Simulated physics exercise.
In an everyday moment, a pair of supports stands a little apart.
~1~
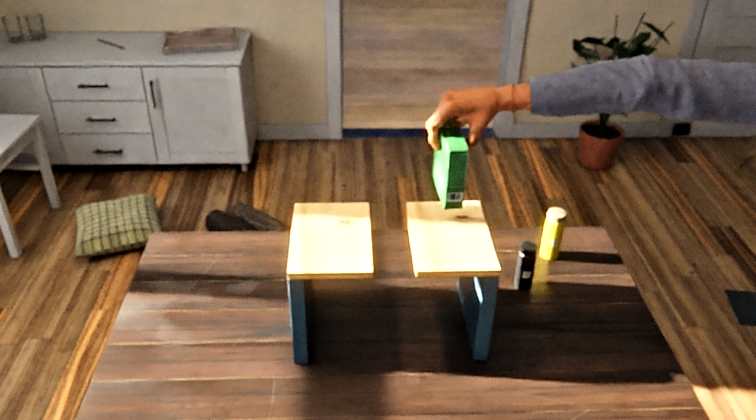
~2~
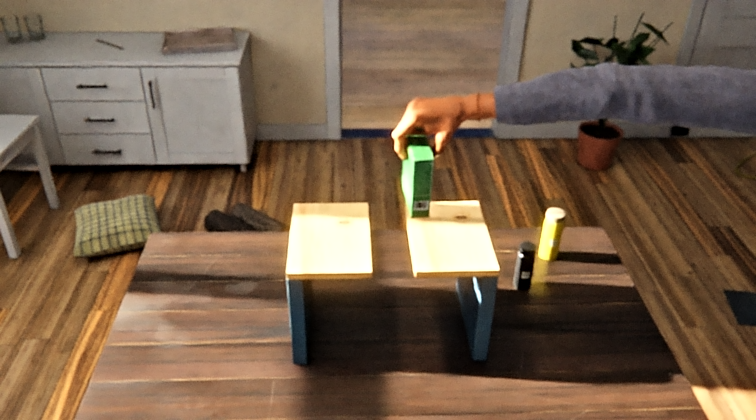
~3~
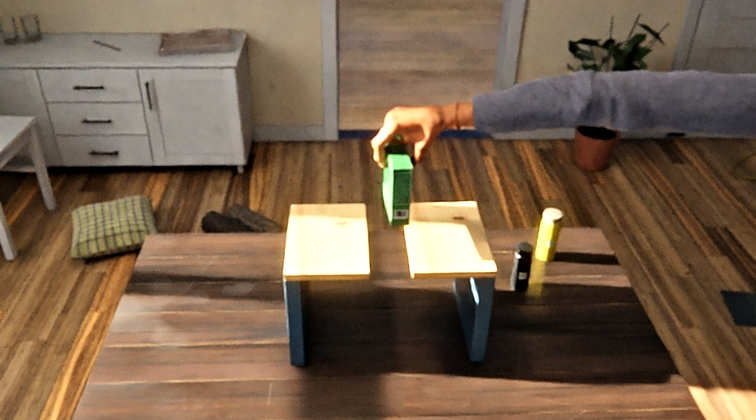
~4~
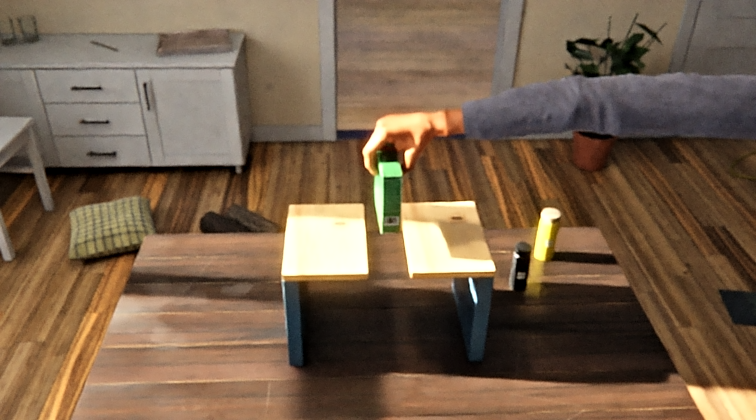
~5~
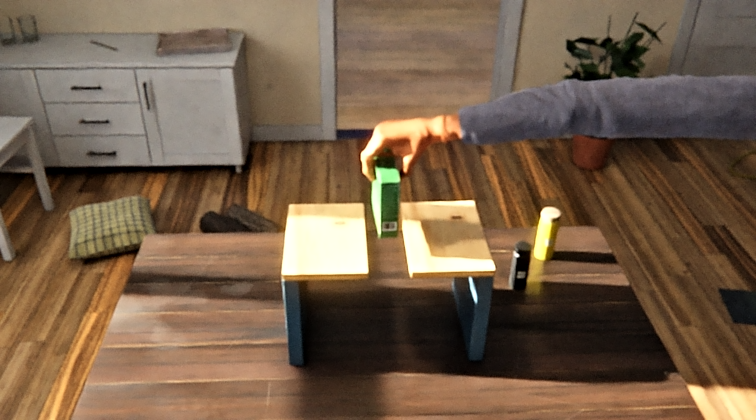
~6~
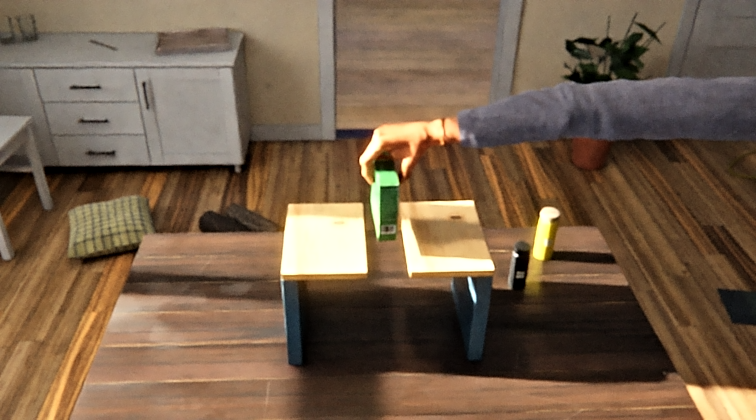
A hand moves a green packet left and lowers it slightly between two wooden-topped supports.
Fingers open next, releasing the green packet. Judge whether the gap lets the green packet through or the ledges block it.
So it falls to the table after all.
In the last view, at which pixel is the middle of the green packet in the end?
Pretty much around (382, 301), I'd say.
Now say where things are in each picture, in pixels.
In the first picture, on its way; green packet (449, 163); yellow shaker (553, 234).
In the second picture, on its way; green packet (416, 172); yellow shaker (552, 234).
In the third picture, on its way; green packet (397, 180); yellow shaker (549, 235).
In the fourth picture, on its way; green packet (388, 187); yellow shaker (548, 235).
In the fifth picture, on its way; green packet (385, 193); yellow shaker (548, 234).
In the sixth picture, poised above the slot; green packet (384, 195); yellow shaker (547, 234).
Then, 0.32 s after the last picture, green packet slid well along near (382, 290).
Then, 0.66 s after the last picture, green packet slid well along near (382, 301).
At rest, moved from the start, green packet; the other 2 in place. Seen from the same camera at the end, green packet near (382, 301). The packet goes down the gap.
